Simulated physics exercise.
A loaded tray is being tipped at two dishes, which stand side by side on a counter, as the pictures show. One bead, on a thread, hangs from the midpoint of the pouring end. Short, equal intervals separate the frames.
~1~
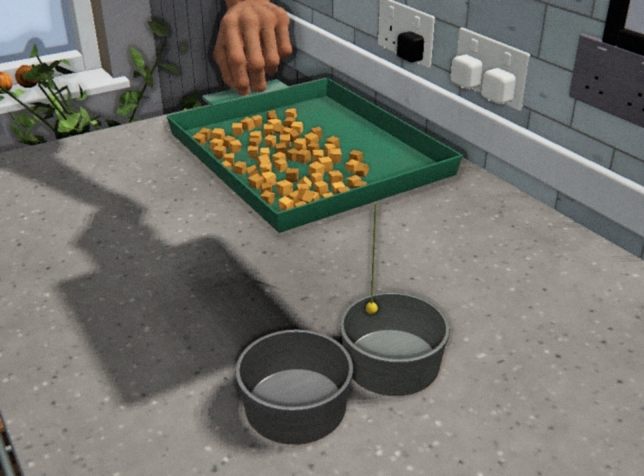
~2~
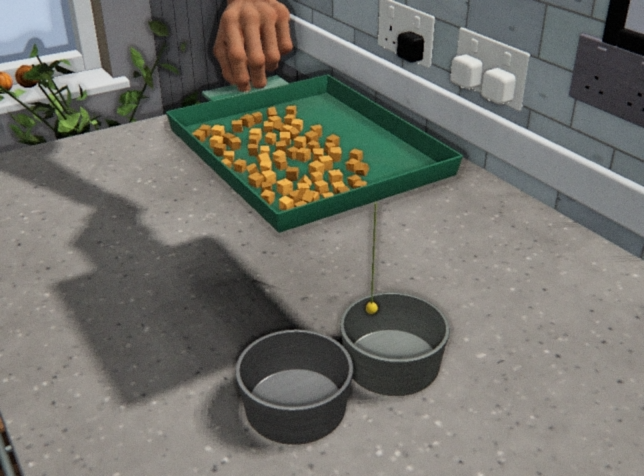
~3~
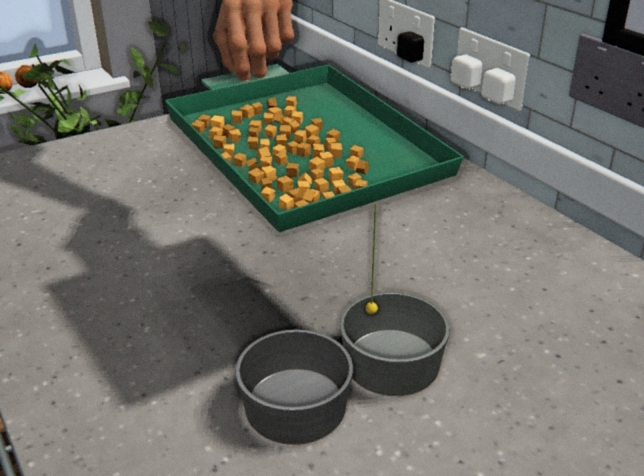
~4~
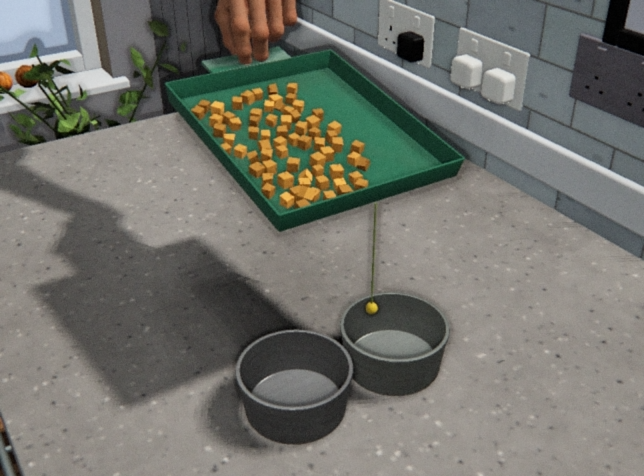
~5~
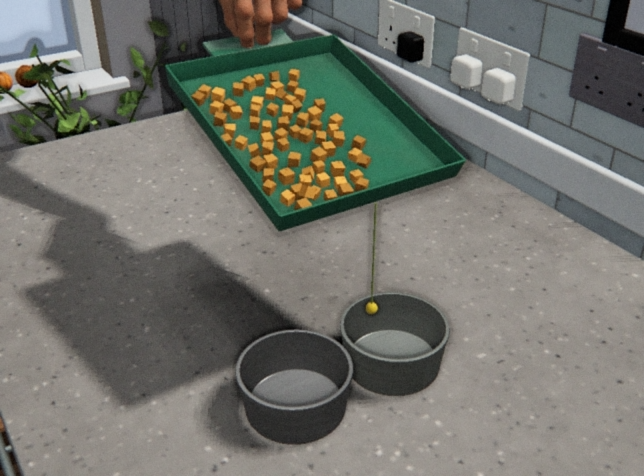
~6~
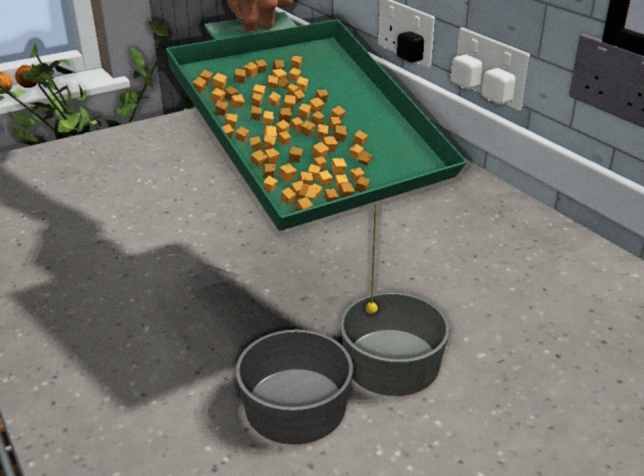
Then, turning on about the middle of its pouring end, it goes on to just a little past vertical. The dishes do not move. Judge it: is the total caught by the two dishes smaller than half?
Yes.
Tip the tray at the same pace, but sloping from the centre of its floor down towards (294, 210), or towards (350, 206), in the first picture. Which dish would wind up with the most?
Going by the two slopes in order, it's the left-side one and then the left-side one.
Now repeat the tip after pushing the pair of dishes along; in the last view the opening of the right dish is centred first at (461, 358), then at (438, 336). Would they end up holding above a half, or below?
For the two places in order: A majority share, a majority share.
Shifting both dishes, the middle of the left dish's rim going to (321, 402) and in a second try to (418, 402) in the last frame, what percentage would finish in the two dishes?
Roughly 70 per cent, and 30 per cent.
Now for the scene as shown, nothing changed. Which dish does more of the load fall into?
The one to the right is fuller.
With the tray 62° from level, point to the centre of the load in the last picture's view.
Around (355, 175).
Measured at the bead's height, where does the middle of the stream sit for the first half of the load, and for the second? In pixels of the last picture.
Close to (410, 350), then close to (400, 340).
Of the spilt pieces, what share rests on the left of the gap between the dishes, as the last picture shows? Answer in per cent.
Close to 0 per cent.
Soon, tray tipped steeply; all on the tray.
A while on, tray tipped past a quarter turn; nearly all on the tray; a stray few in the right dish; a small part outside both.
Towards the end, tray tipped past a quarter turn; a small part in the left dish; about a quarter in the right dish; most outside both.
Finally, tray tipped past a quarter turn; a small part in the left dish; about a quarter in the right dish; most outside both.
